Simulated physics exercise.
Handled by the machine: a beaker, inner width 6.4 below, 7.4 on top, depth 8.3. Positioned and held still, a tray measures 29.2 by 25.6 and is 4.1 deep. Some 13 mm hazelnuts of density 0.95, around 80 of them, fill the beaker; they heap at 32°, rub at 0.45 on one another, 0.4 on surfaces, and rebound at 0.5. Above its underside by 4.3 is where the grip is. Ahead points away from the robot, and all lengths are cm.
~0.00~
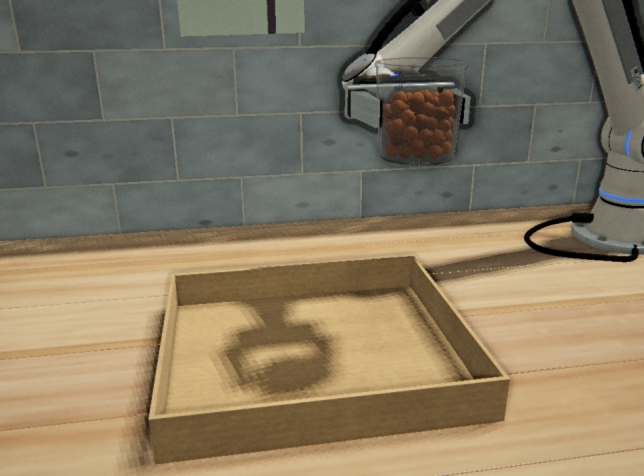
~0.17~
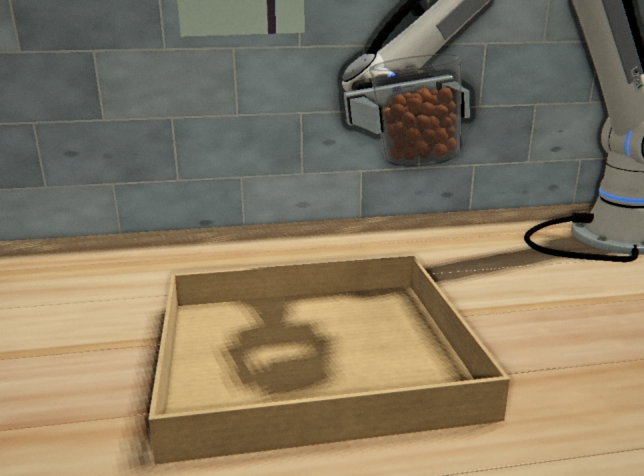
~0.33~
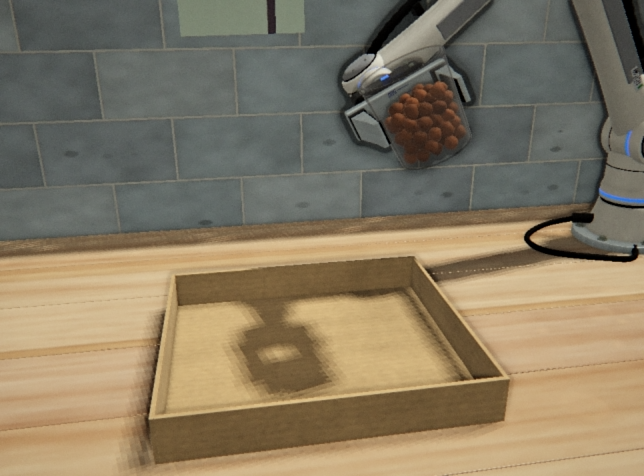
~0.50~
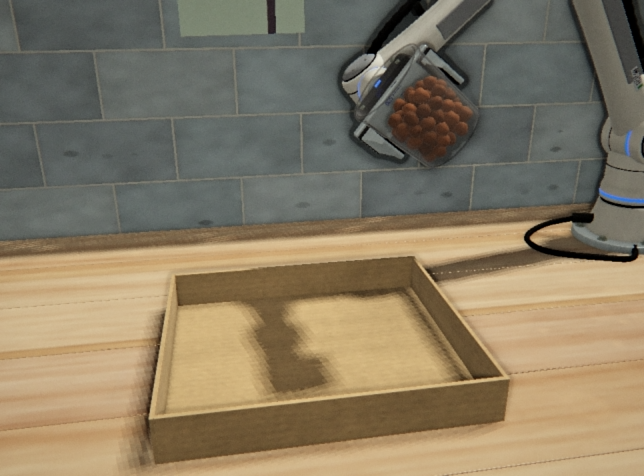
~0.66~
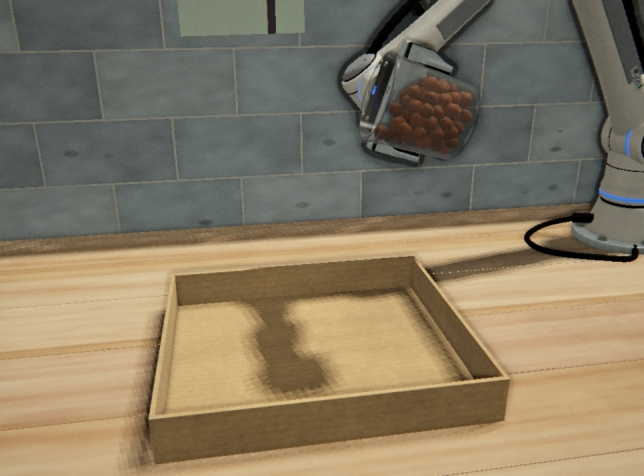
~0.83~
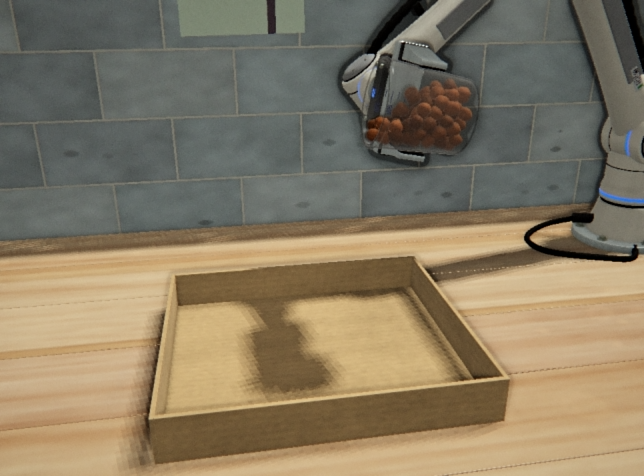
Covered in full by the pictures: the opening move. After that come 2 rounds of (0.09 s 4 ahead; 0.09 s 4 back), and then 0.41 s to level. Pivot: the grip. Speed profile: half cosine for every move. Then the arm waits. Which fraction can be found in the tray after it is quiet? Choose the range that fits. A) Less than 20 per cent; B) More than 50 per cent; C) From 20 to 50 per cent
More than 50 per cent.
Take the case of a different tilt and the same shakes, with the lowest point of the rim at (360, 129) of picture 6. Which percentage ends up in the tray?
Roughly 40 per cent.
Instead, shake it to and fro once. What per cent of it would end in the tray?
Expected share: About 65 %.
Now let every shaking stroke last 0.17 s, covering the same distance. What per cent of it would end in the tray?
It would come to roughly 40 %.
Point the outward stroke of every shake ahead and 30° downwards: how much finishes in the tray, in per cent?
45 %.
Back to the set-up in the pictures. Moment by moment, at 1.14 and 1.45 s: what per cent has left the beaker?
At the first time about 60 per cent, at the second about 80 per cent.
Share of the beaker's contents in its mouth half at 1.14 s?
Around 80 in a hundred.
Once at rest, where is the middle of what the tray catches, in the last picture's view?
It sits close to (224, 356).
After 1.14 s, tilted 79° forward, highest piece 25 above the table; 32 in the beaker, 23 in the tray, 27 in flight or on a rim.
After 1.45 s, tilted 24° forward, highest piece 26 above the table; 63 in the tray, 17 in the beaker, 2 on the table or floor.
After 1.80 s, level, highest piece 24 above the table; 63 in the tray, 17 in the beaker, 2 on the table or floor.
After 2.85 s, level, highest piece 24 above the table; 63 in the tray, 17 in the beaker, 2 on the table or floor.
In the end, 63 in the tray, 17 in the beaker, 2 on the table or floor. That is 77 % in the tray.
